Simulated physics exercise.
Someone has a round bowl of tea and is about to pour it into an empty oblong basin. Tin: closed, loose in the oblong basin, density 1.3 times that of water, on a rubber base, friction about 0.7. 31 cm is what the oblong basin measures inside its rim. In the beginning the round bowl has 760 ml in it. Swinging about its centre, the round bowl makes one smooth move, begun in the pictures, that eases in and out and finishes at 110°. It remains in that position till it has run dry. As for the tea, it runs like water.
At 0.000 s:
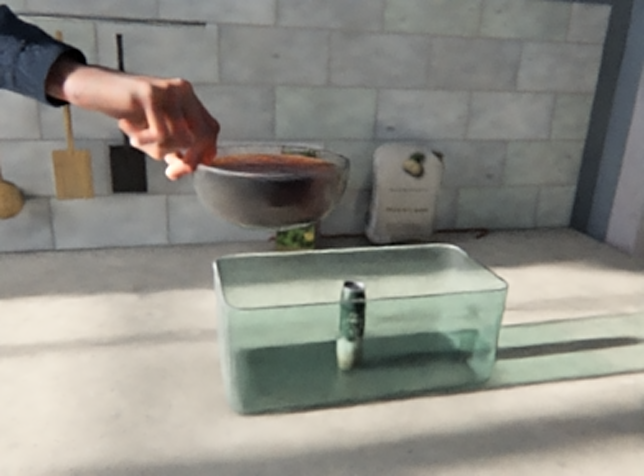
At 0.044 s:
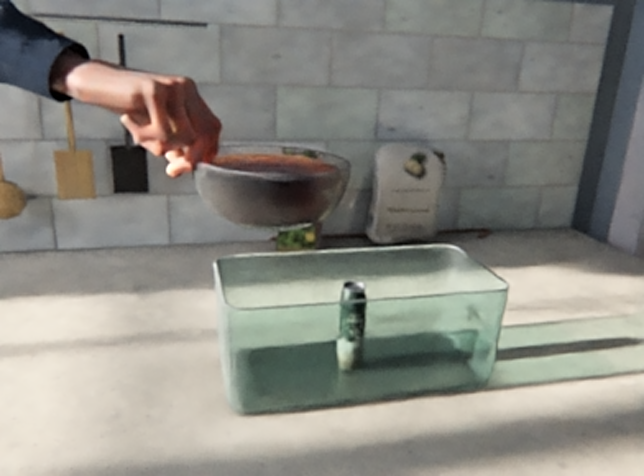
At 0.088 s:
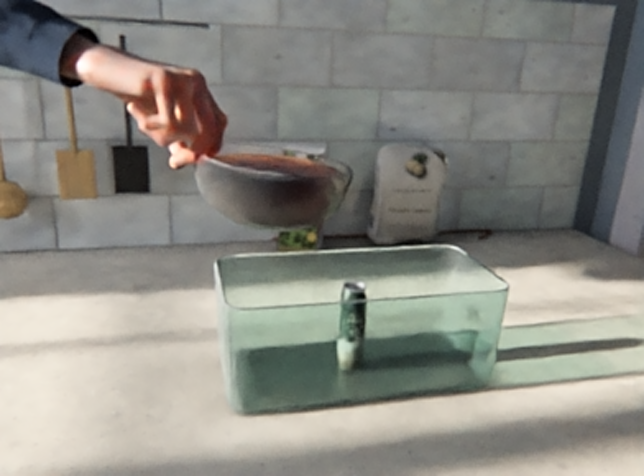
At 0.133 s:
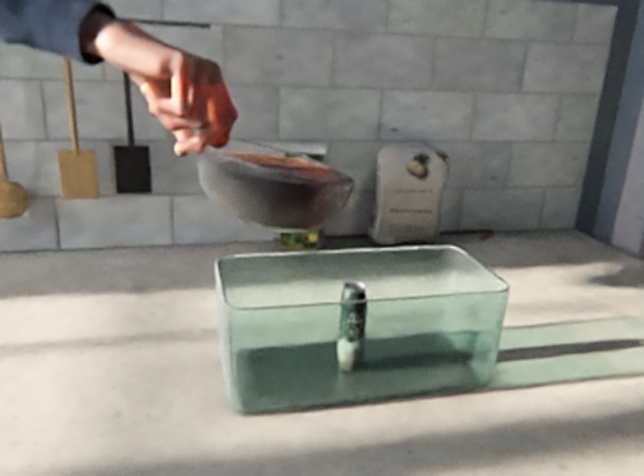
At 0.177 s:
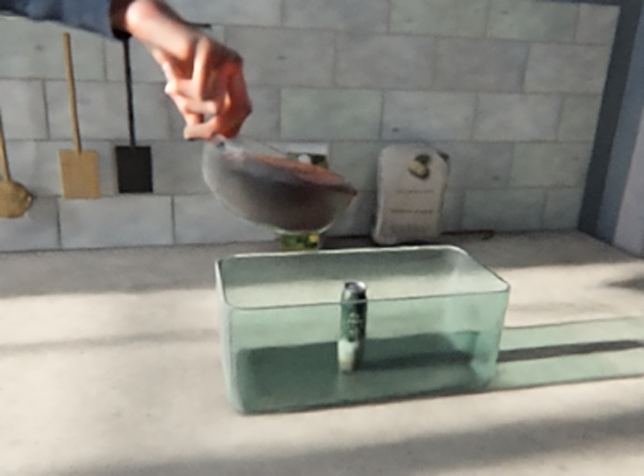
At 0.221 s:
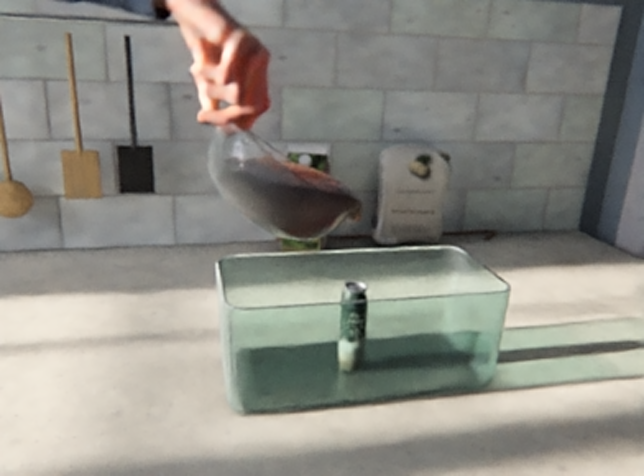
A hand in a dark sleeve holds a clear round bowl of reddish-brown tea above a green-tinted, see-through oblong basin with a small dark-and-pale tin standing inside. The steady, slightly raised view shows a sunlit pale counter before grey tiles, with hanging utensils at left and a whitish package behind. The hand rises and moves right, tilting the bowl rightward slowly, then more steeply, as tea reaches its lowered rim.
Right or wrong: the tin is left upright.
Right.
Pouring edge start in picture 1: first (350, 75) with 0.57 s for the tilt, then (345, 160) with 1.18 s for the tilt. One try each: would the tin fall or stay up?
Run one: It does not tip. Run two: It does not tip.
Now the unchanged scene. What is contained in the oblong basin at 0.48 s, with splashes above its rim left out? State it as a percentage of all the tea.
Near 82 in a hundred.
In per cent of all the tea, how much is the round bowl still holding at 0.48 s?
Around 5 percent.
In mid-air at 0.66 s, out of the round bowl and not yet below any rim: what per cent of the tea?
Estimated airborne part: Roughly 5 per cent.
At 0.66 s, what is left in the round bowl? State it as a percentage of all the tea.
0 %.
After 0.48 s the tilt is 103° and 5 per cent is still to pour; the tin stands where it began.
After 0.66 s the tilt is 110° and 0 per cent is still to pour; the tin stands where it began.
After 0.86 s the tilt is 110° and 0 per cent is still to pour; the tin stands where it began.
After 1.07 s the tilt is 110° and 0 per cent is still to pour; the tin stands where it began.
In the end the tin stands where it began.
